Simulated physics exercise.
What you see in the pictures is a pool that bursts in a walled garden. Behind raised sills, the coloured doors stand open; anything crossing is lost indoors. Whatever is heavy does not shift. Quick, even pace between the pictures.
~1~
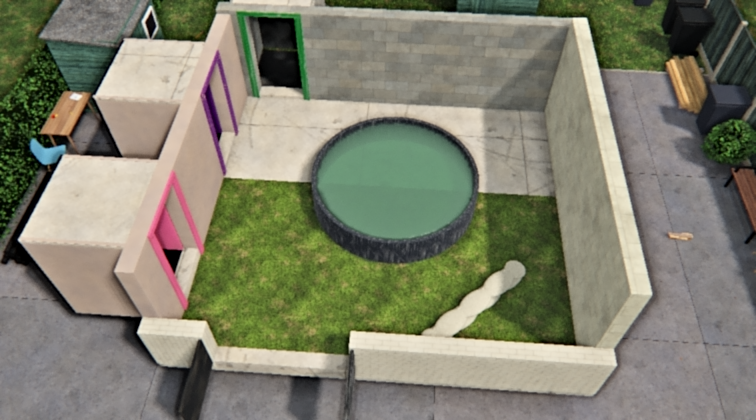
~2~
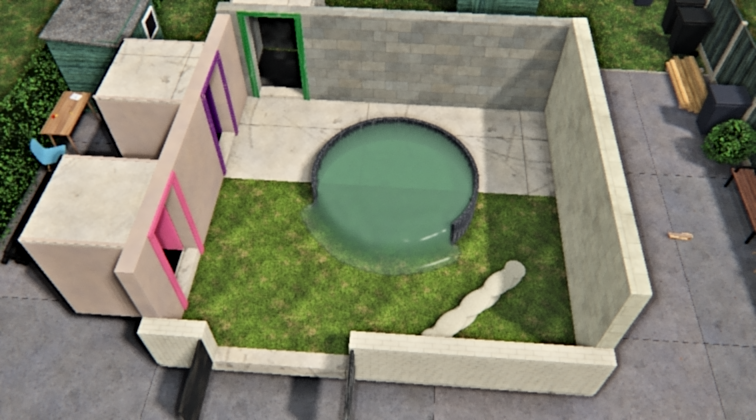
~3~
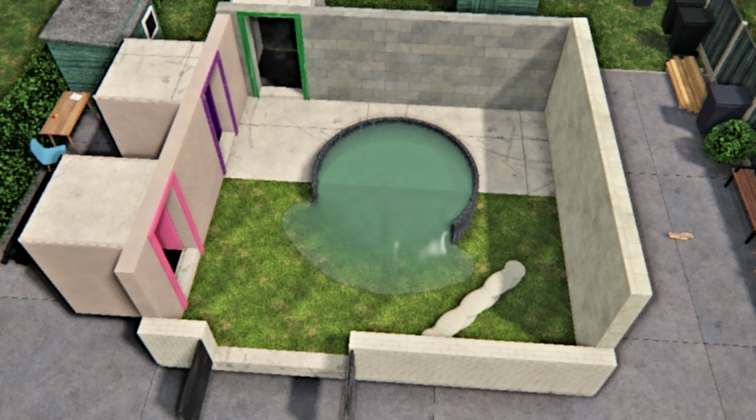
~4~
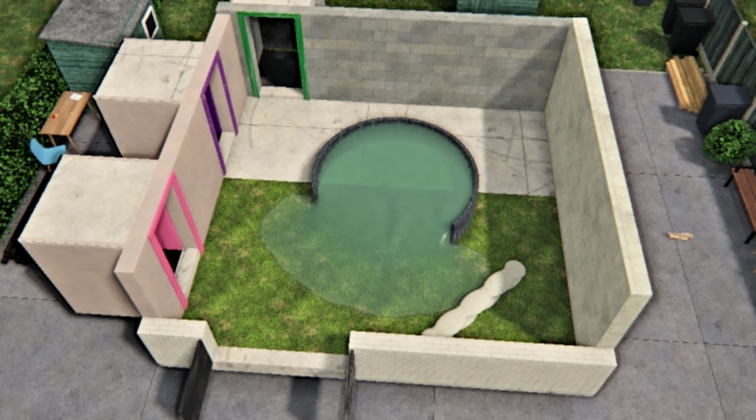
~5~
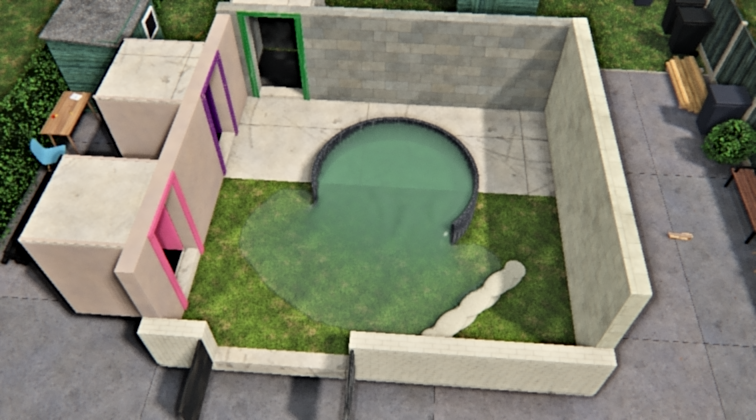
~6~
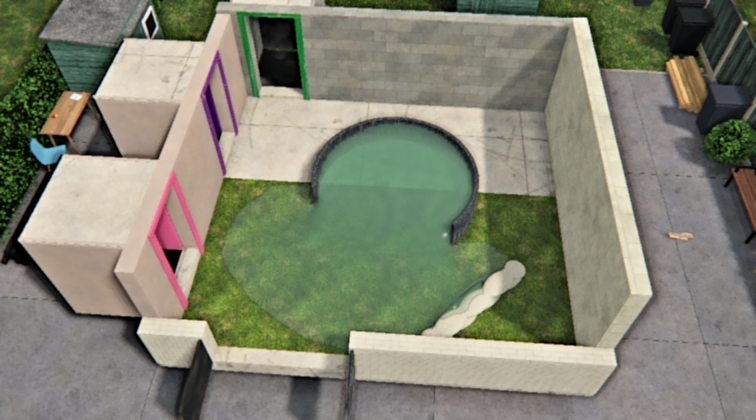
A walled garden, half grass and half pale paving, is seen from high above by a camera that stays still. A round, dark-rimmed pool of green water stands in the middle, with open pink, purple and green doorways at the left and back, and a pale twisted column lying on the grass. The pool's near side bursts open, and water pours out, spreading forward and left across the grass and reaching the column.
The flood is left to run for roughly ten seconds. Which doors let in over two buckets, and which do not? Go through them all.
In order: The purple door will keep it to two buckets; the pink door will keep it to two buckets; the green door will keep it to two buckets.
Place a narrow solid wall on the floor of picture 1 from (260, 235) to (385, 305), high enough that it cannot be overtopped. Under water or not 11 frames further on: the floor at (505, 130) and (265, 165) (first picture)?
Spared and submerged, in that order.
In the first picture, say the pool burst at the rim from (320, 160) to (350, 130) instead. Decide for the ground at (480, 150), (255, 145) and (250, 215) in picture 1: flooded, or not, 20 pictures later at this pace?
Taking each in turn, they come out kept dry, watered, watered.
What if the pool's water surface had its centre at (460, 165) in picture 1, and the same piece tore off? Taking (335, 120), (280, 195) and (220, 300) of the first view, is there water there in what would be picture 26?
Spared, soaked, soaked.
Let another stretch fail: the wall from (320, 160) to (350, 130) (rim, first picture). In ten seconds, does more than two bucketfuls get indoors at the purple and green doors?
For the purple door, it overshoots; for the green door, it overshoots.
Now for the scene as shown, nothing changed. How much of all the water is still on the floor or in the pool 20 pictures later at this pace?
I'd say roughly 80 percent.
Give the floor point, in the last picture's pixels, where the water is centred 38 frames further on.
Somewhere around (355, 241) in the last view.
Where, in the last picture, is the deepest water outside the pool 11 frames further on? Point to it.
Close to (382, 357), I'd say.
A moment on, water covers 40 % of the floor; the purple door not reached, the pink door wet at the sill, nothing in, the green door not reached.
Next, water covers 45 % of the floor; the purple door not reached, the pink door wet at the sill, nothing in, the green door not reached.
Then, water covers 60 % of the floor; the purple door wet at the sill, nothing in, the pink door wet at the sill, nothing in, the green door not reached.
Later, water covers 80 % of the floor; the purple door wet at the sill, nothing in, the pink door wet at the sill, nothing in, the green door not reached.
In the end, water covers 95 % of the floor; the purple door wet at the sill, nothing in, the pink door wet at the sill, nothing in, the green door under two buckets in.
